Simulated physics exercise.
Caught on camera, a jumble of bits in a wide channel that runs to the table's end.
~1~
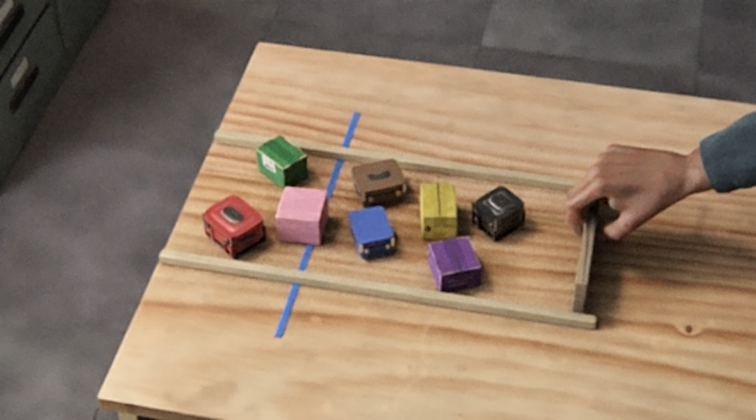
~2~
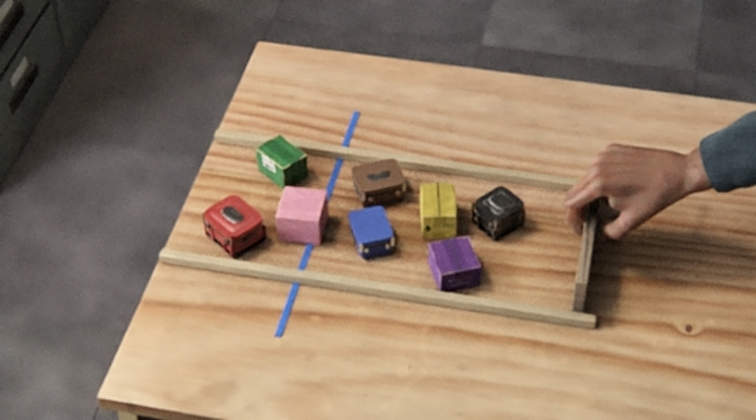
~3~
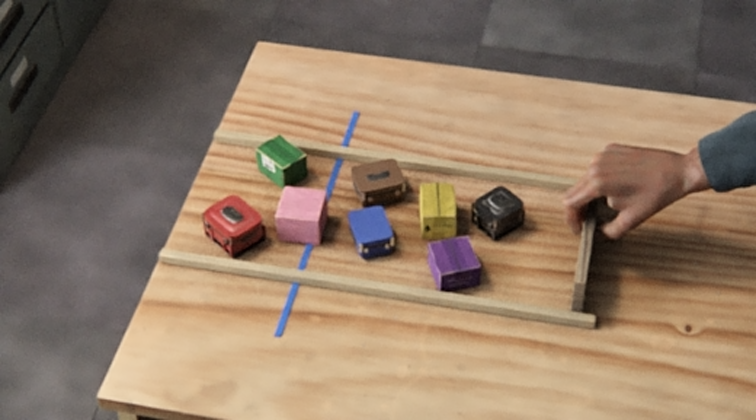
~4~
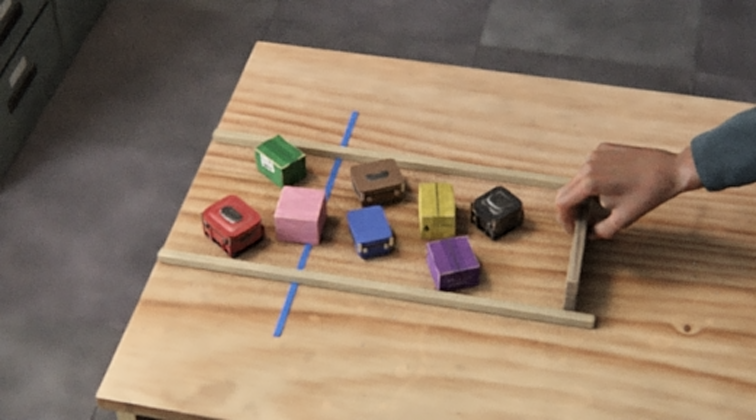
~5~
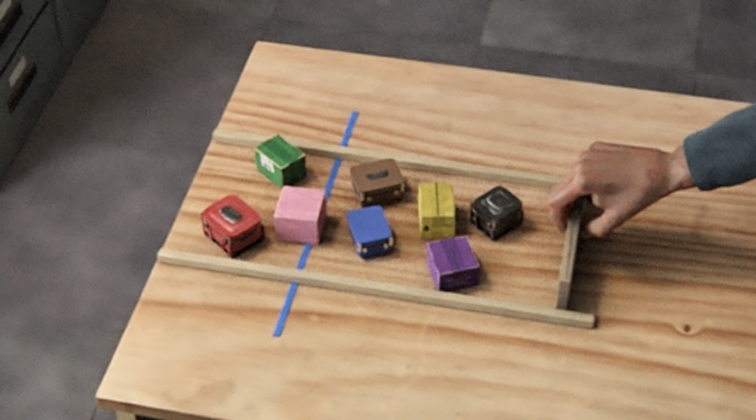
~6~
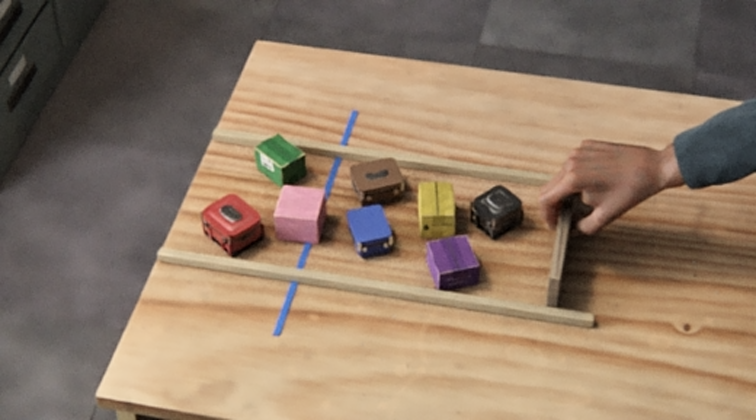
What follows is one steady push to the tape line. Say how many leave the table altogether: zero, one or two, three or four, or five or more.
Here the number that fall off is zero.
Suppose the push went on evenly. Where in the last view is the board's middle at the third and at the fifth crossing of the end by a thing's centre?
At (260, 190) for the third, at (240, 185) for the fifth.
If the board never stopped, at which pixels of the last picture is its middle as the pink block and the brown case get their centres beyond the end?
For the pink block at (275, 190), for the brown case at (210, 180).
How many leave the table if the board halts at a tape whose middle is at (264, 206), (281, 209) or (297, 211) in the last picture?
It would be 2, 1 and 0.
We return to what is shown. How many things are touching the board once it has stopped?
That makes 3.
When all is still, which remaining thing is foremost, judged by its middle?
The red case ends nearest.
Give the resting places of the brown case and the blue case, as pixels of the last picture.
About (311, 162), and the other about (239, 241).
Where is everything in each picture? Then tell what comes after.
In the first picture, red case (235, 226); green box (282, 163); pink block (303, 216); board (589, 238); tape (321, 216).
In the second picture, green box (282, 162); blue case (371, 233).
In the third picture, pink block (302, 216); yellow box (438, 211).
In the fourth picture, red case (233, 226); brown case (377, 184).
In the fifth picture, green box (281, 162); black case (497, 213).
In the sixth picture, red case (233, 225); green box (280, 161); pink block (301, 215); board (564, 233); tape (319, 214).
Soon after, none off yet; red case at rest near (233, 225); green box at rest near (280, 161); pink block at rest near (301, 215).
After that, none off yet; red case at rest near (233, 225); green box at rest near (280, 161); pink block displaced a little near (287, 214).
In the end, the number that fall off is zero.
